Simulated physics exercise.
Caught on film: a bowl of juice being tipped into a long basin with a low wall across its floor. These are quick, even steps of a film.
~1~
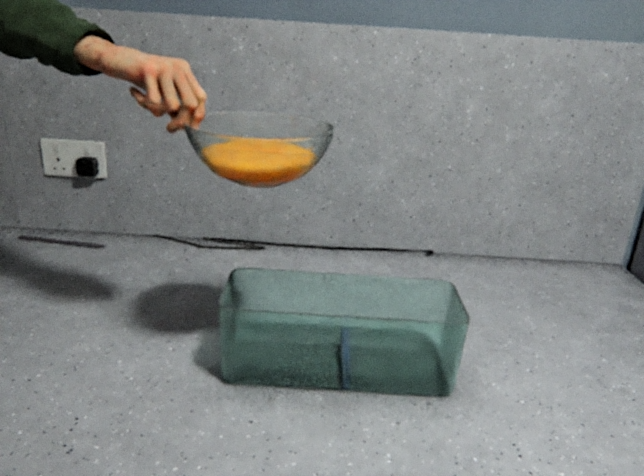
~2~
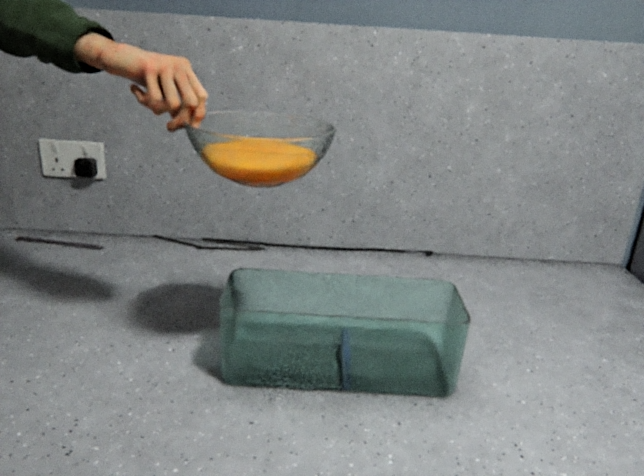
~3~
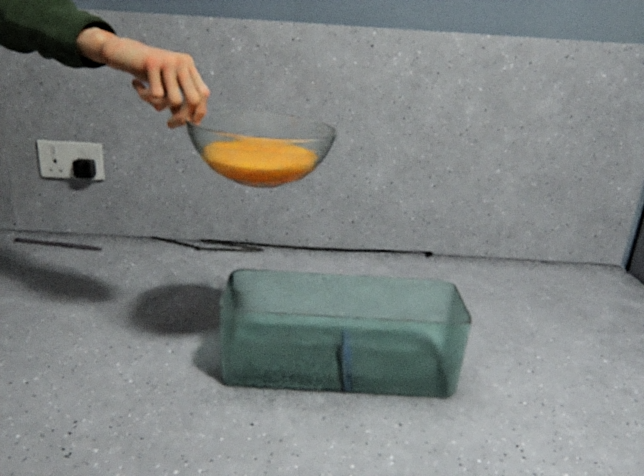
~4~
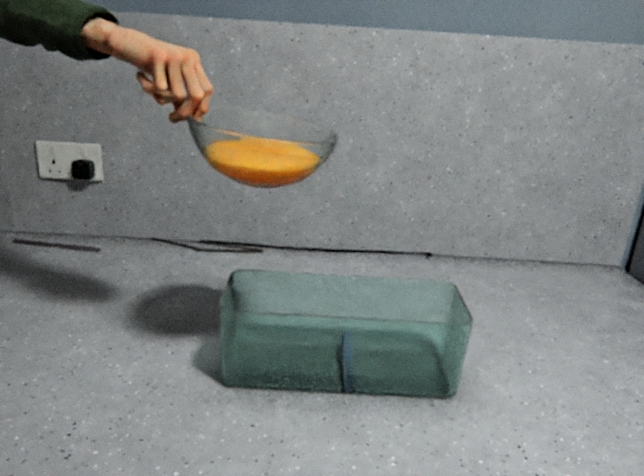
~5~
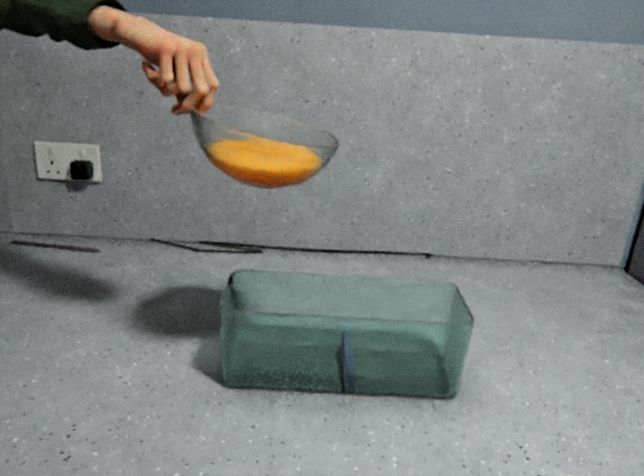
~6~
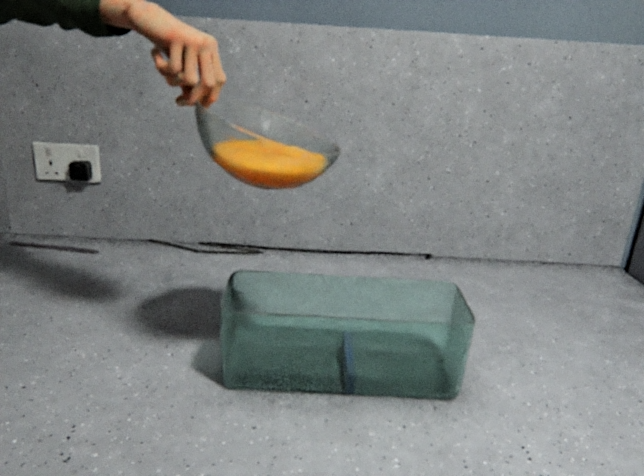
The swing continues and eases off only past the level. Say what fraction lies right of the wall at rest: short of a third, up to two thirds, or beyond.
In the end from a third to two thirds is right of the wall.
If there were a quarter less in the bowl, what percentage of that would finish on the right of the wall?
Close to 50 per cent.
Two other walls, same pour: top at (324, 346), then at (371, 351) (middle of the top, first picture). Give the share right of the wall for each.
About 75 and 20 per cent.
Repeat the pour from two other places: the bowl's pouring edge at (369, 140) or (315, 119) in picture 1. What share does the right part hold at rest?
About 75 and 40 per cent.
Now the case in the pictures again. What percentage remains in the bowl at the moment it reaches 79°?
Roughly 25 in a hundred.
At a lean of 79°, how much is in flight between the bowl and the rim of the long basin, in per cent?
Some 55 per cent.
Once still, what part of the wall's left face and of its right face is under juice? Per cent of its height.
Some 30 per cent left and 50 right.
A moment on, the bowl is tipped on its side and 23 per cent is still to pour, 2 is left of the wall and 20 right of it.
Next, the bowl is tipped right over and 0 per cent is still to pour, 43 is left of the wall and 55 right of it.
Then the bowl is tipped right over and 0 per cent is still to pour, 42 is left of the wall and 57 right of it.
Later the bowl is tipped right over and 0 per cent is still to pour, 42 is left of the wall and 57 right of it.
At rest 42 per cent lies left of the wall, 57 right of it and 1 outside.
